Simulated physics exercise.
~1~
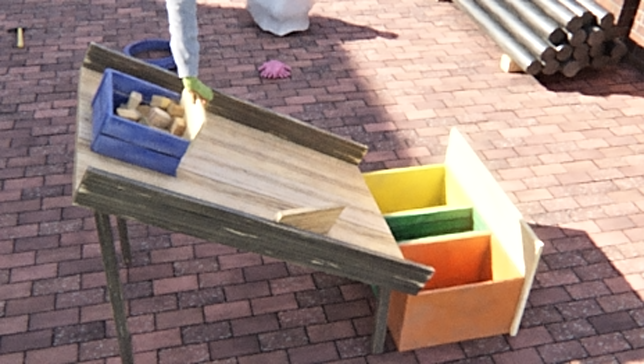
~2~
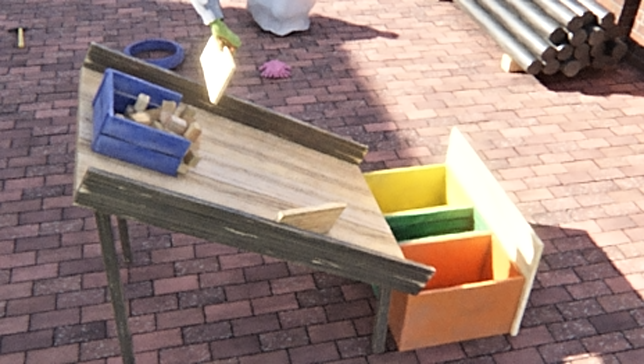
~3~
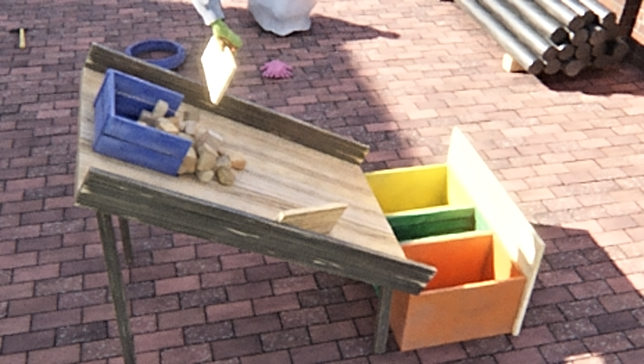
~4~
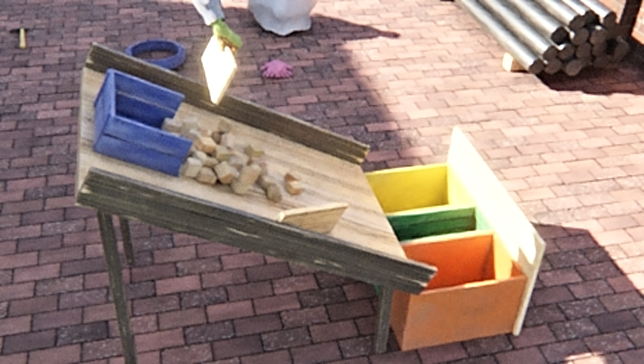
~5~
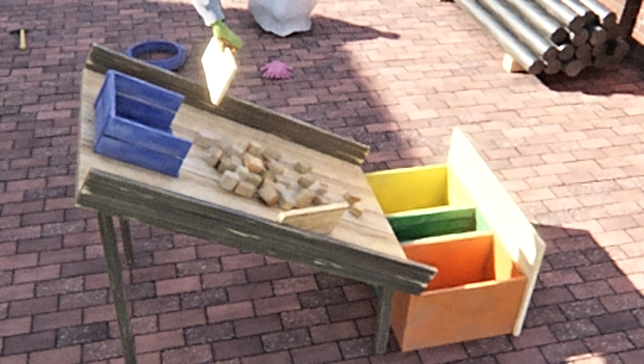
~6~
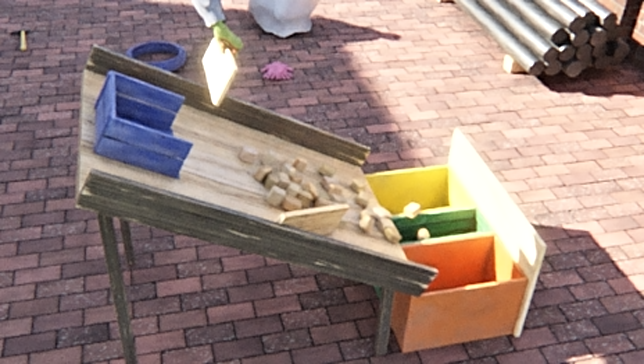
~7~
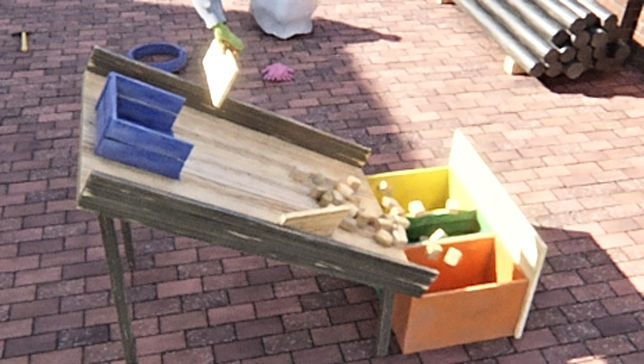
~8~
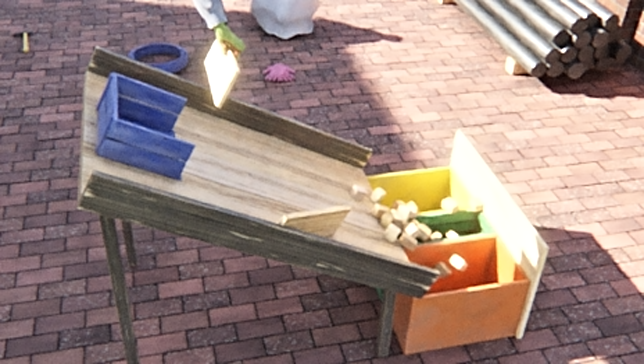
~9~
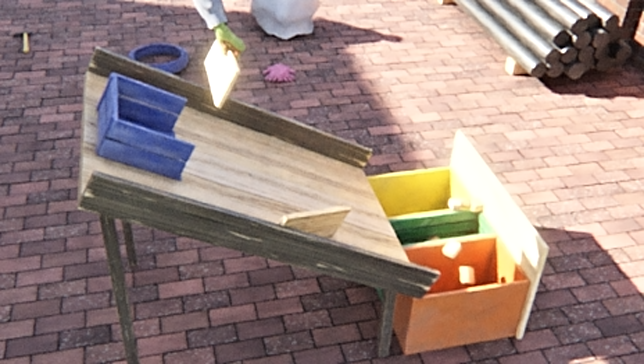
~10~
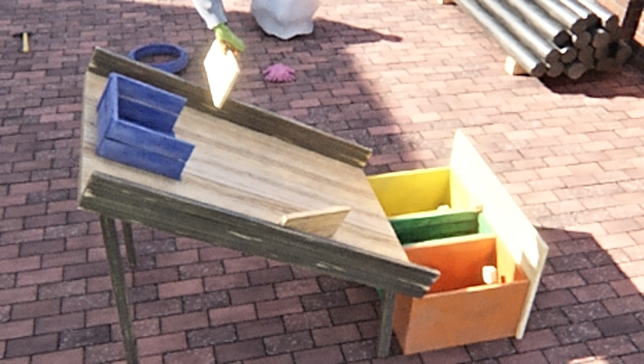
A gloved hand reaches in at the top of a sloping wooden table on sunlit red brick paving, seen from above and to one side. A blue pen full of wooden offcuts sits at the upper left, while yellow, green and orange compartments wait at the lower right. The hand lifts a light wooden gate clear and holds it above the table. The offcuts spill from the pen, spread down the slope and pass around a small angled board. They tumble off the lower edge into the three compartments, leaving the pen and slope empty, with one piece visible in the orange tub.
